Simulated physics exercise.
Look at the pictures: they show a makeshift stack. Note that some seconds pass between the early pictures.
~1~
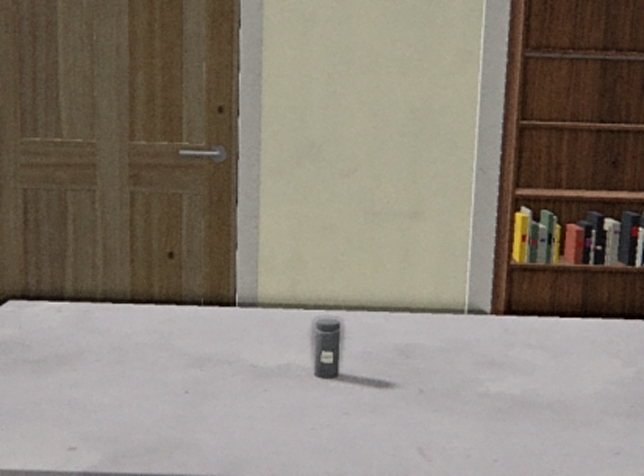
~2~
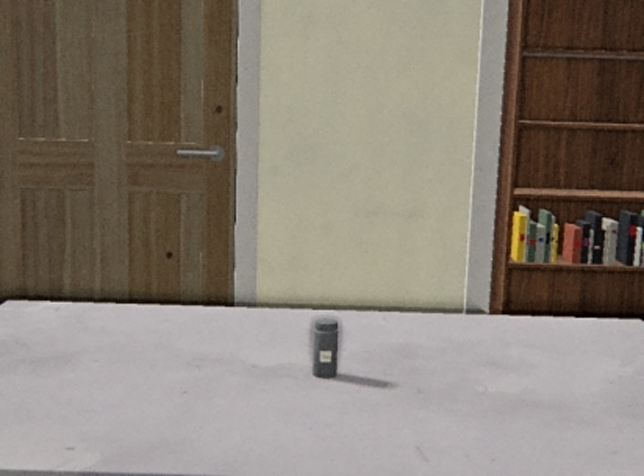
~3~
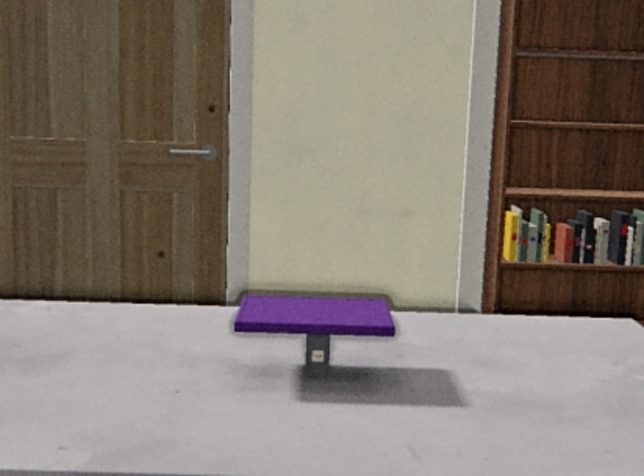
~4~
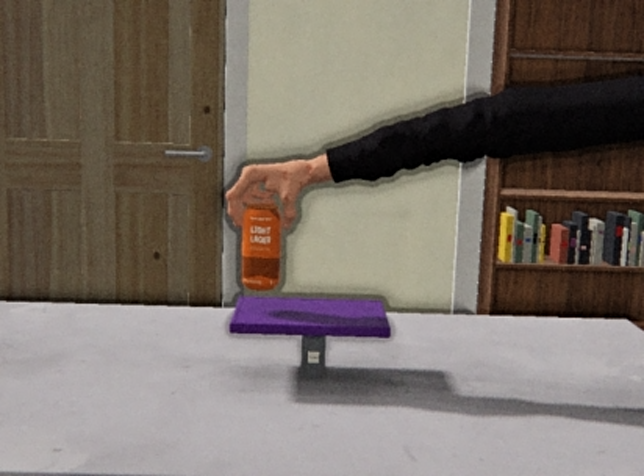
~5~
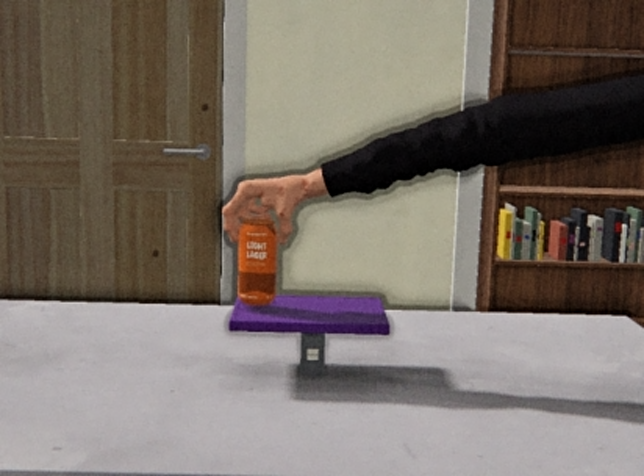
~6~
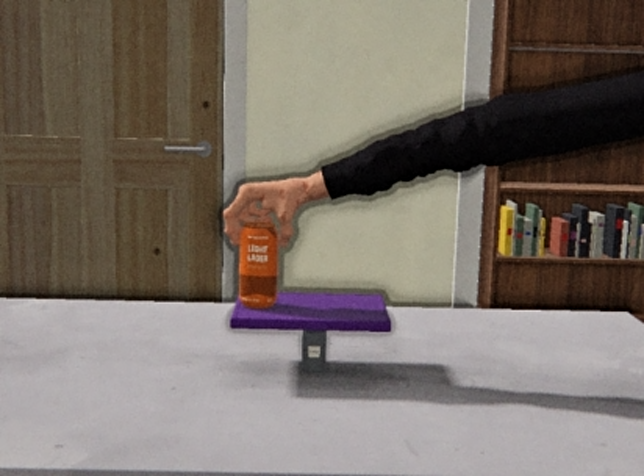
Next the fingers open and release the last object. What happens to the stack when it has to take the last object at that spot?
The stack does not stand firm.
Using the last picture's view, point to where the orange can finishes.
Near (139, 352).
Then, 0.30 s past the last view, orange can now fallen; purple lid rocked 51° from its first pose.
Then, 0.40 s past the last view, purple lid rocked 48° from its first pose.
Then, 0.50 s past the last view, purple lid rocked 31° from its first pose; grey shaker displaced about its own width.
Then, 0.70 s past the last view, purple lid now fallen; grey shaker displaced well along.
Finally, fallen, orange can and purple lid; moved from the start, grey shaker. Final places as the last picture's camera would see them, orange can near (139, 352). The stack comes apart.
